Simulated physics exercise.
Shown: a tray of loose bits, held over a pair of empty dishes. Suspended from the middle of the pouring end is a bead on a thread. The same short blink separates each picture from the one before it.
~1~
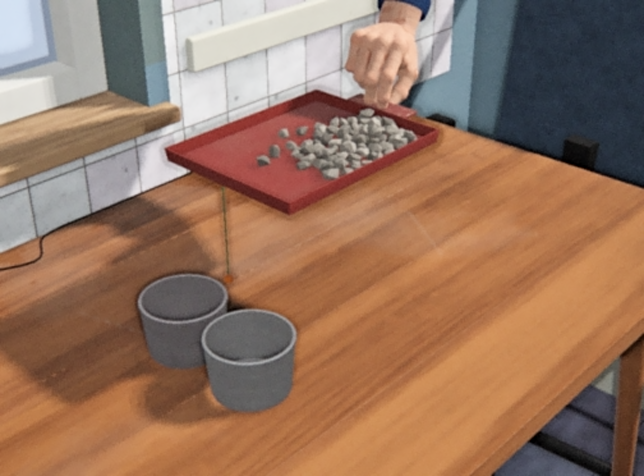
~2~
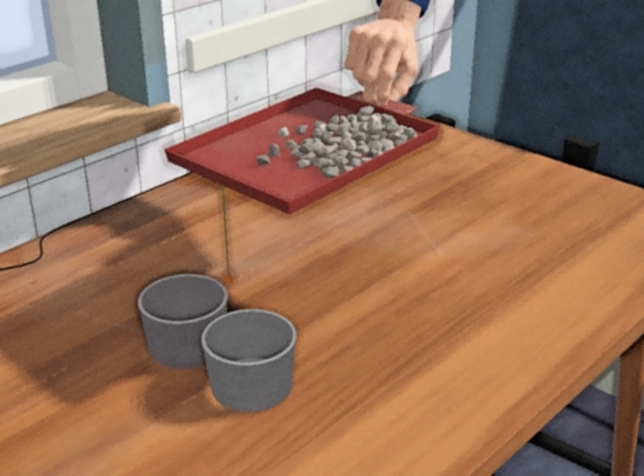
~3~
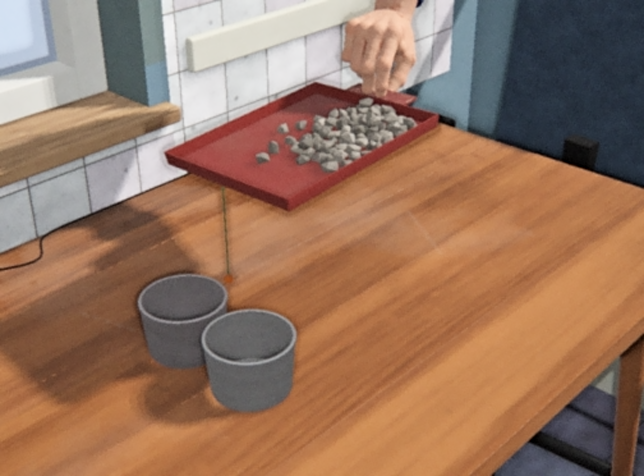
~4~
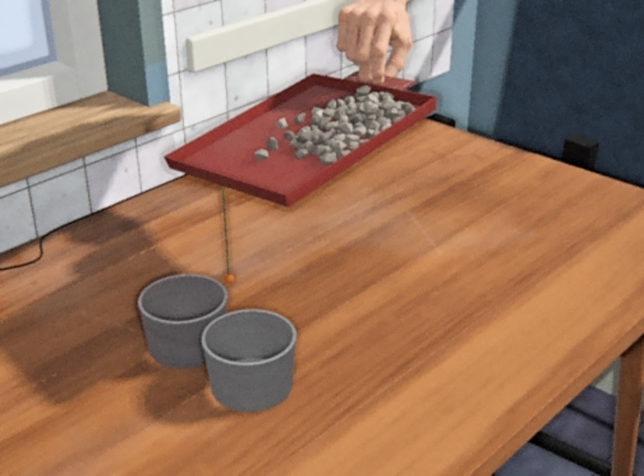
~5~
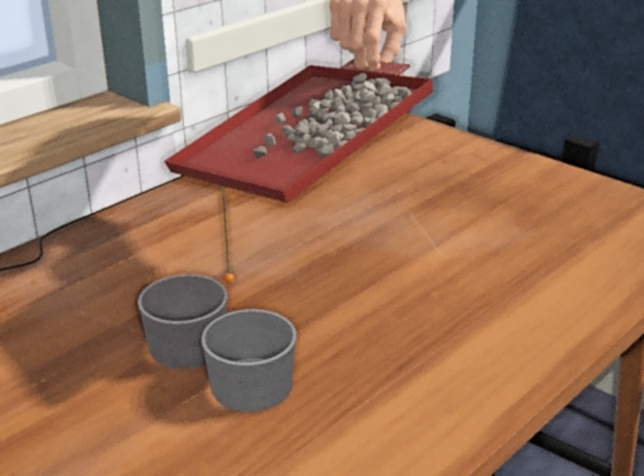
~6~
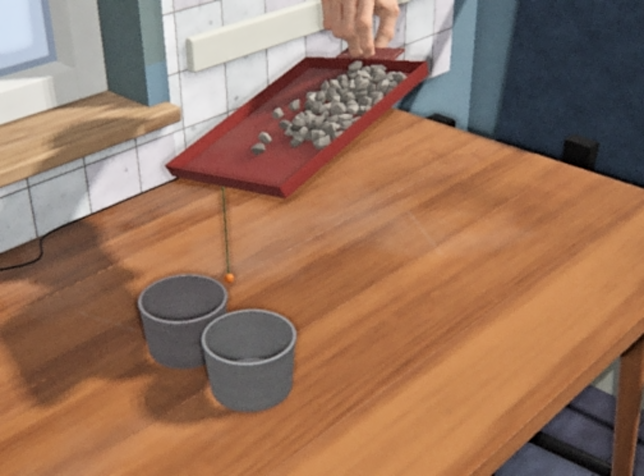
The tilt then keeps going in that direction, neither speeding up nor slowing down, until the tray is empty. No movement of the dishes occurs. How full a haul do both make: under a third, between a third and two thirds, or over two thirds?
Below a third.
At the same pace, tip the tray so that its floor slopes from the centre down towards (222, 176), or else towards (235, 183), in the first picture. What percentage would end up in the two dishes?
60 % and 80 %.
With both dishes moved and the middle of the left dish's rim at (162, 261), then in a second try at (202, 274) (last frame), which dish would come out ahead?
The first time round it's the one placed on the left, and the next time it's the one placed on the left.
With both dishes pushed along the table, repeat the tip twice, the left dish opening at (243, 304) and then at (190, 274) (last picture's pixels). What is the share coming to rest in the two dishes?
Trial 1 0%, trial 2 60%.
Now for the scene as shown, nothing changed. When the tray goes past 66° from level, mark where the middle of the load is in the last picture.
The middle of the pieces shows up near (197, 164).
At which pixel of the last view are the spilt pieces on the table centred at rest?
Centre at rest: About (167, 302).
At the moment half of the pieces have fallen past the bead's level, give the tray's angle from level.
Roughly 90 degrees of turn.
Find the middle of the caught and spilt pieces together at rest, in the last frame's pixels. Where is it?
The centre ends up roughly at (168, 307).
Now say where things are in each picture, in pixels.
The first picture shows corners of the pouring end at (167, 148) and (289, 201), level; middle of the load at (356, 142), bits of gravel; left dish at (152, 335); right dish at (217, 377); bead on its thread at (229, 279).
The second picture shows corners of the pouring end at (167, 149) and (289, 200), level; middle of the load at (356, 140).
The third picture shows corners of the pouring end at (167, 152) and (288, 197), tipped barely, lowest at the left corner; middle of the load at (356, 133).
The fourth picture shows corners of the pouring end at (166, 156) and (286, 193), tipped a little, lowest at the left corner; middle of the load at (354, 122).
The fifth picture shows corners of the pouring end at (166, 160) and (283, 189), tipped a little, lowest at the left corner; middle of the load at (351, 111).
The sixth picture shows corners of the pouring end at (167, 164) and (280, 185), tipped clearly, lowest at the left corner; middle of the load at (347, 101); left dish at (152, 335); right dish at (217, 377).
Soon, tray tipped steeply; most on the tray; about a quarter in the air.
A while on, tray tipped past a quarter turn; a stray few on the tray; a small part in the left dish; most outside both; a small part in the air.
Towards the end, tray tipped past a quarter turn; a small part in the left dish; most outside both.
Finally, tray tipped past a quarter turn; none in the right dish; a small part in the left dish; most outside both.
